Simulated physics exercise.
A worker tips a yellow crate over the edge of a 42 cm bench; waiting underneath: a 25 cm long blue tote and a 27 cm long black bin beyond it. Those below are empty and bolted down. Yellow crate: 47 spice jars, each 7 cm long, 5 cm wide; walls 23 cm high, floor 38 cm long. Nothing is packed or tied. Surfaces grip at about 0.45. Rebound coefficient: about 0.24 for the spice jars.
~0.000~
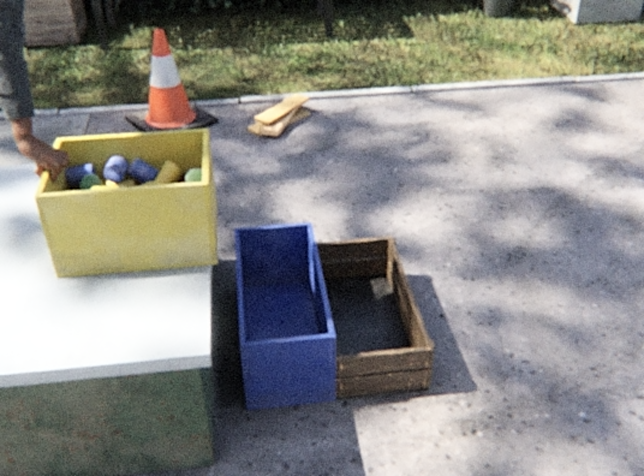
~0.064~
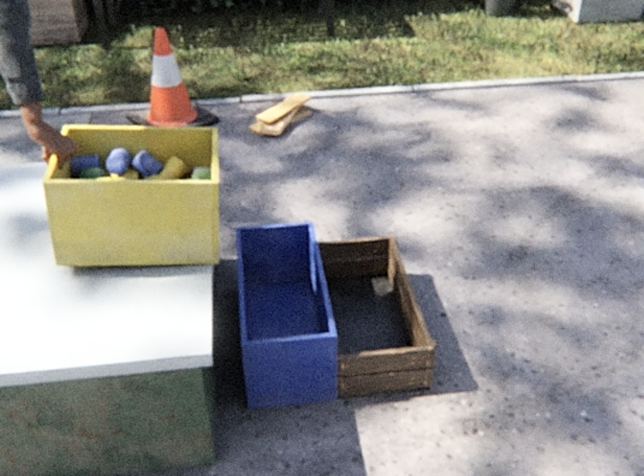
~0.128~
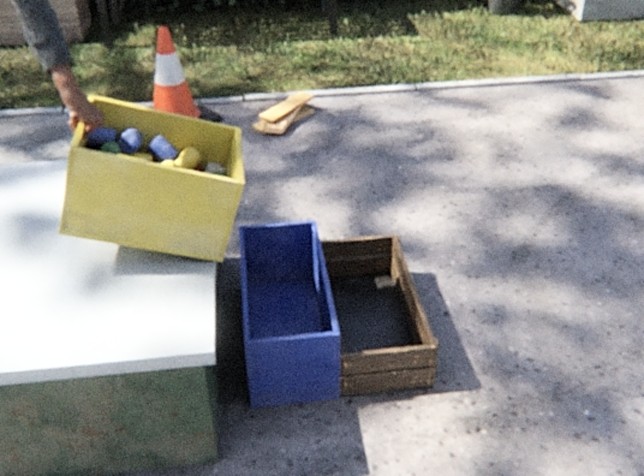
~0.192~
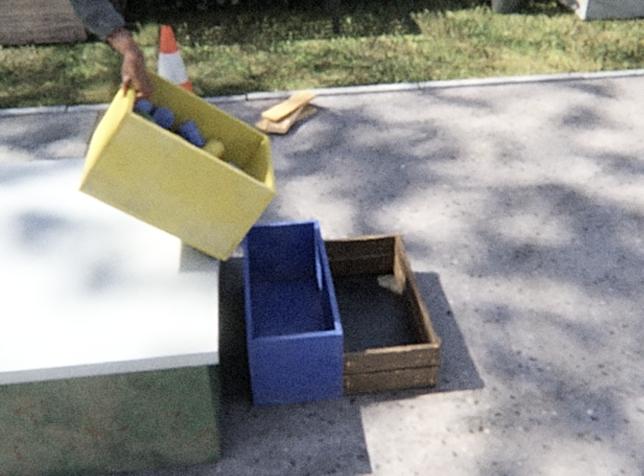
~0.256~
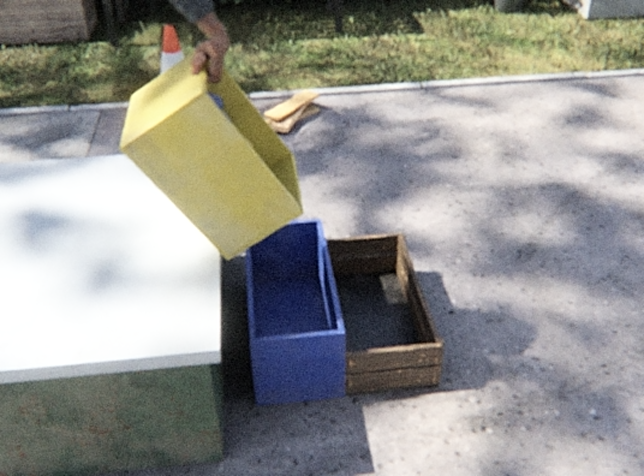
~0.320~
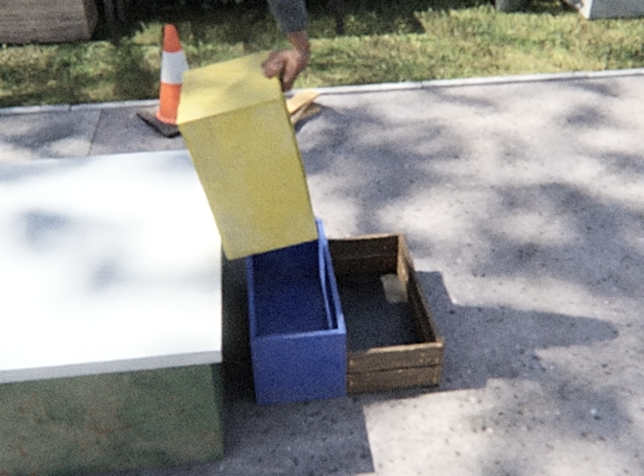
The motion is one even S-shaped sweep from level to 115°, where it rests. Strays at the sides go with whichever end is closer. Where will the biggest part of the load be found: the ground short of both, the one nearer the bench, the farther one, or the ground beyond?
The largest share ends in the second one: The black bin.
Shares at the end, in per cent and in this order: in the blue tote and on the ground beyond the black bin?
About 0 and 40 per cent.
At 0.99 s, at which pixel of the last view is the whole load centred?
Near (401, 309).
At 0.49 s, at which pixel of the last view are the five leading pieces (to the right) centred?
Near (394, 172).
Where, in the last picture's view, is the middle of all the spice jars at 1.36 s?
At about (404, 318).
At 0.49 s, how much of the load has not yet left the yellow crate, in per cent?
Some 55 per cent.
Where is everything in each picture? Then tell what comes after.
In the first frame (places track the rim corner closest to us here; the camera pans a little), yellow crate (40, 195); black bin (340, 357); tipped 0°; all still inside.
In the second frame, yellow crate (49, 181); tipped 5°.
In the third frame, yellow crate (77, 148); tipped 18°.
In the fourth frame, yellow crate (131, 113); tipped 37°.
In the fifth frame, yellow crate (207, 94); tipped 58°.
In the sixth frame, yellow crate (283, 102); black bin (351, 353); tipped 79°; all still inside.
After 0.49 s, tilt 114°; 27 still in the yellow crate and 20 in the air.
After 0.69 s, tilt 115°; 6 still in the yellow crate, 16 in the black bin, 12 on the ground beyond the black bin and 13 in the air.
After 0.99 s, tilt 115°; 1 still in the yellow crate, 23 in the black bin, 18 on the ground beyond the black bin and 5 in the air.
Outcome (at 1.36 s), 28 in the black bin and 19 on the ground beyond the black bin.
